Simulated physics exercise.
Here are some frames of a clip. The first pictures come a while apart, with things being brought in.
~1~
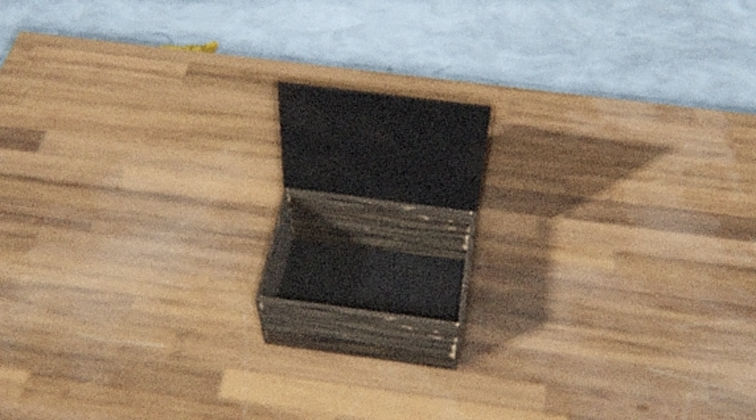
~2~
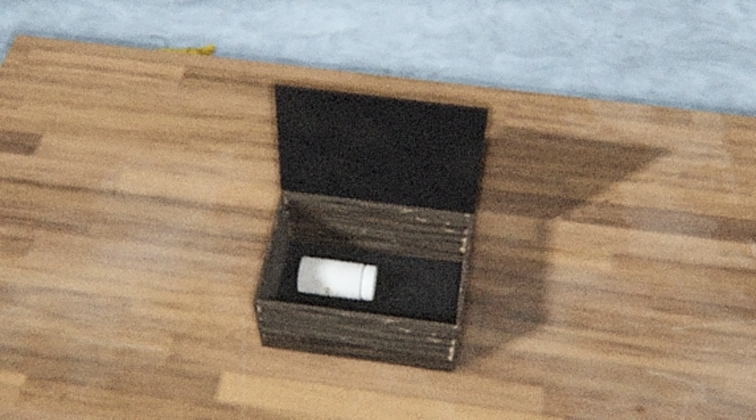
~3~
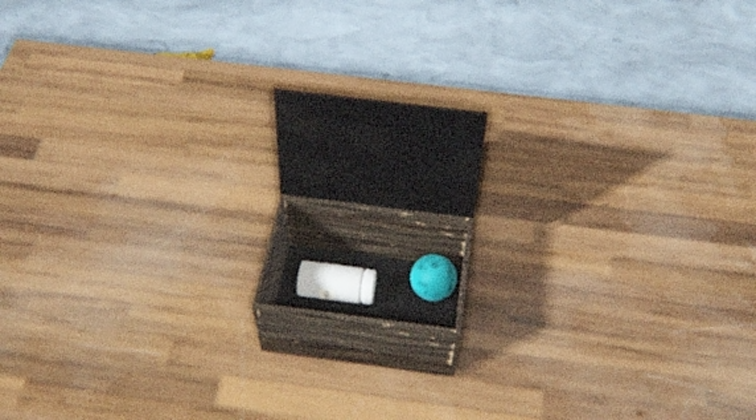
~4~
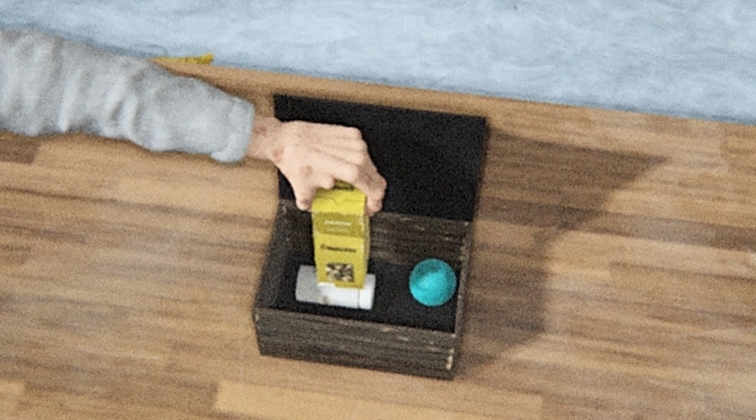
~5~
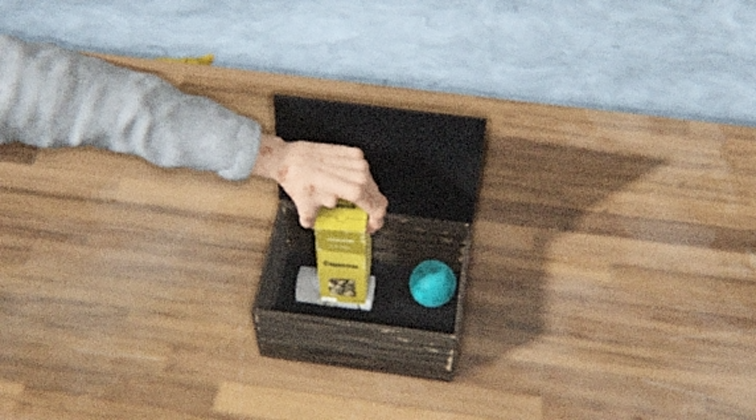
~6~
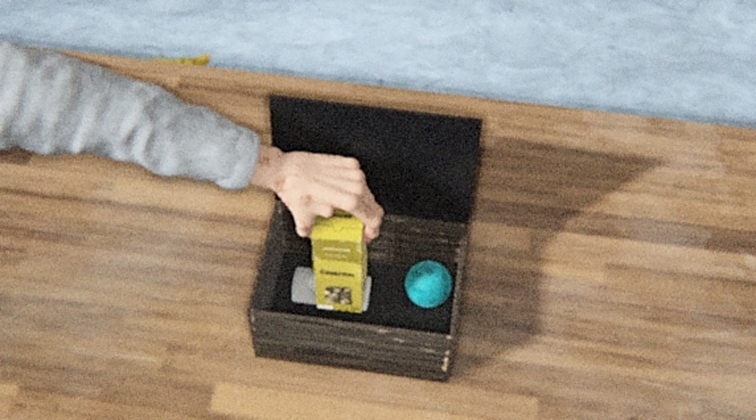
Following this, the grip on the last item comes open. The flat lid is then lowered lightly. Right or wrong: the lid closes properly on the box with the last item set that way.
Wrong.
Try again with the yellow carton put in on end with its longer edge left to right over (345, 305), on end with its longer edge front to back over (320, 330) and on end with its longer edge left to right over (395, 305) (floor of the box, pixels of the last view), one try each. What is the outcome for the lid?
Try one: The lid remains open; try two: It remains open; try three: It comes all the way down.
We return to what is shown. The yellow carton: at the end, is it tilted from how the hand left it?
The yellow carton ends up leaning.
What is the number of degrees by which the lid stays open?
Some 25°.
Then, 0.40 s on from there, yellow carton turned 40° from how it was put near (336, 291); white shaker shifted about its own width.
Then, 1.30 s on from there, lid 77° above the rim; yellow carton turned 31° from how it was put near (331, 297); white shaker shifted about its own width.
Then, 1.70 s on from there, lid 53° above the rim; yellow carton turned 31° from how it was put near (331, 297); white shaker shifted about its own width.
Then, 2.10 s on from there, lid 23° above the rim; yellow carton turned 31° from how it was put near (331, 297); white shaker shifted about its own width.
In the end, lid 23° above the rim; moved from the start, yellow carton and white shaker; turquoise ball unmoved. At the end, from the last picture's camera, yellow carton near (331, 297).
